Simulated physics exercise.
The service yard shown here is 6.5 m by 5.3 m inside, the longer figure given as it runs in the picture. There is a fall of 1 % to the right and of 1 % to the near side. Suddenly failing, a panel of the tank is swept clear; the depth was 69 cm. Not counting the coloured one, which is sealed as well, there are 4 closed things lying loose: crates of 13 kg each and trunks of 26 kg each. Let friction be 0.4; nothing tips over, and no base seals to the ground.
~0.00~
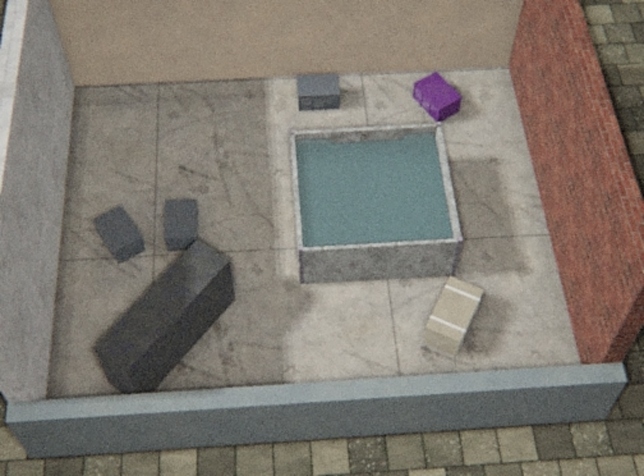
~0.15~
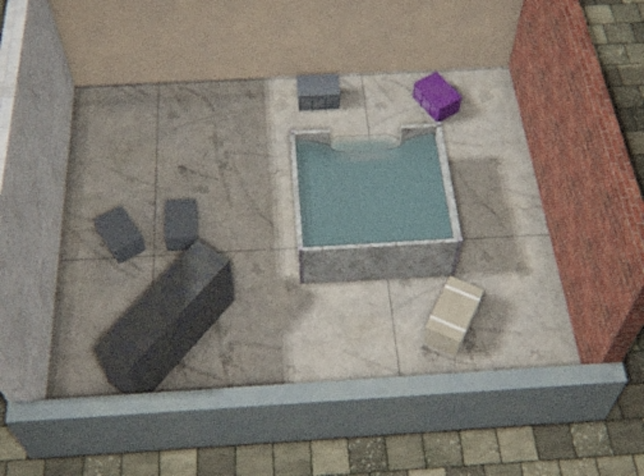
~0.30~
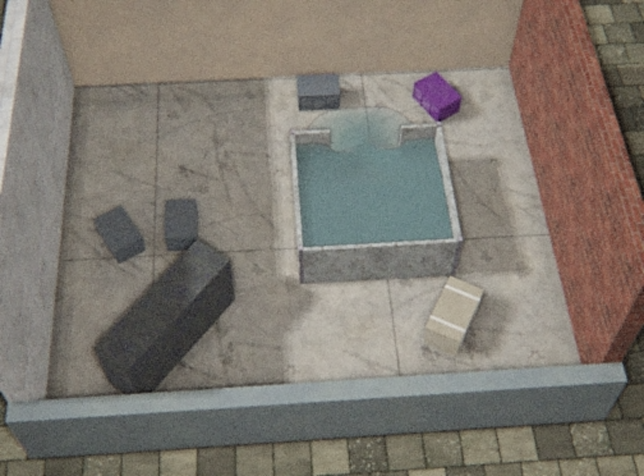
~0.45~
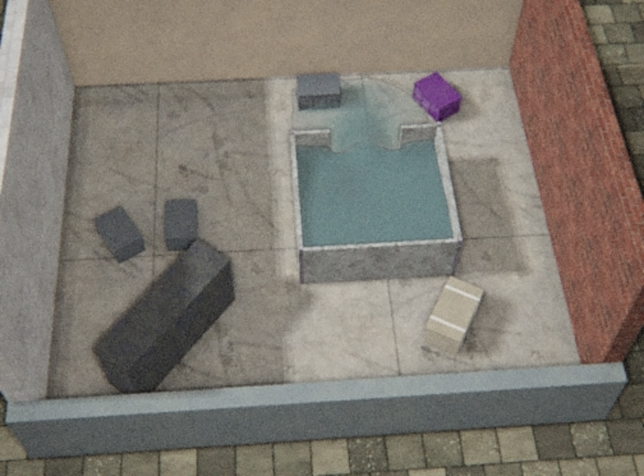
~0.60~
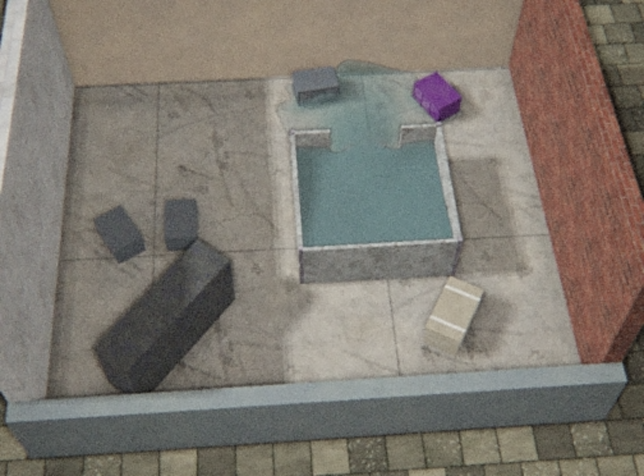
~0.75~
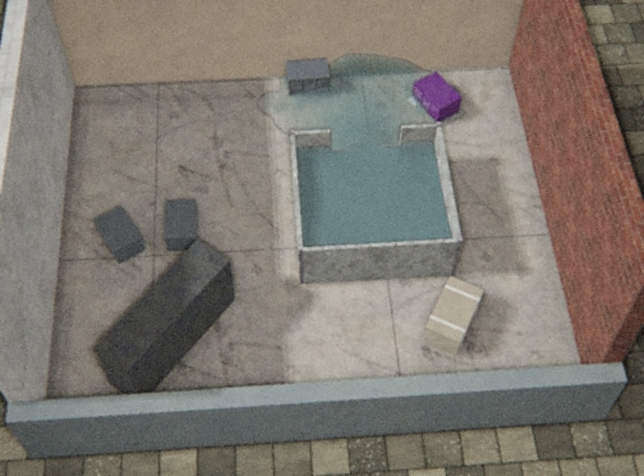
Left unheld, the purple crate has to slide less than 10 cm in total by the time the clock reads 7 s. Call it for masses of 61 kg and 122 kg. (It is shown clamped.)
My call: Only the heavier mass does it.
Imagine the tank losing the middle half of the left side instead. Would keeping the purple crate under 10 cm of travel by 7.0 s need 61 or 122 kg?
Then I'd expect the light mass to do.
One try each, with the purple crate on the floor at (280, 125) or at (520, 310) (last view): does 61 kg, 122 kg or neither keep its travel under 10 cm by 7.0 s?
Light one suffices, then light one suffices.
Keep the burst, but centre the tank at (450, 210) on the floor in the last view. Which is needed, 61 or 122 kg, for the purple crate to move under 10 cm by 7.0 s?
In that case the answer is that both weights fall short.
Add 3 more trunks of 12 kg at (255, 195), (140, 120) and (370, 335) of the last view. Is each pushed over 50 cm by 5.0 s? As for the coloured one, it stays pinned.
Results, in sequence: Not exceeded / exceeded / not exceeded.
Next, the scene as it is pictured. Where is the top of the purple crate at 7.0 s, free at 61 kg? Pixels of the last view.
Roughly at pixel (493, 142).
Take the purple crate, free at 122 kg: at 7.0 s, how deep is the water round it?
Something like 8 centimetres.
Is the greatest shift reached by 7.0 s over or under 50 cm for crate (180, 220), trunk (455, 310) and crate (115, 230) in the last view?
In that order: Under, less, more.
After 1.4 s the purple crate would be 4 cm from its start with 61 kg and 0 cm from its start with 122 kg; 11 cm of water round it then.
After 3.1 s the purple crate would be 66 cm from its start with 61 kg and 0 cm from its start with 122 kg; 11 cm of water round it then.
After 4.9 s the purple crate would be 107 cm from its start with 61 kg and 0 cm from its start with 122 kg; 9 cm of water round it then.
After 7.0 s the purple crate would be 118 cm from its start with 61 kg and 0 cm from its start with 122 kg; 8 cm of water round it then.
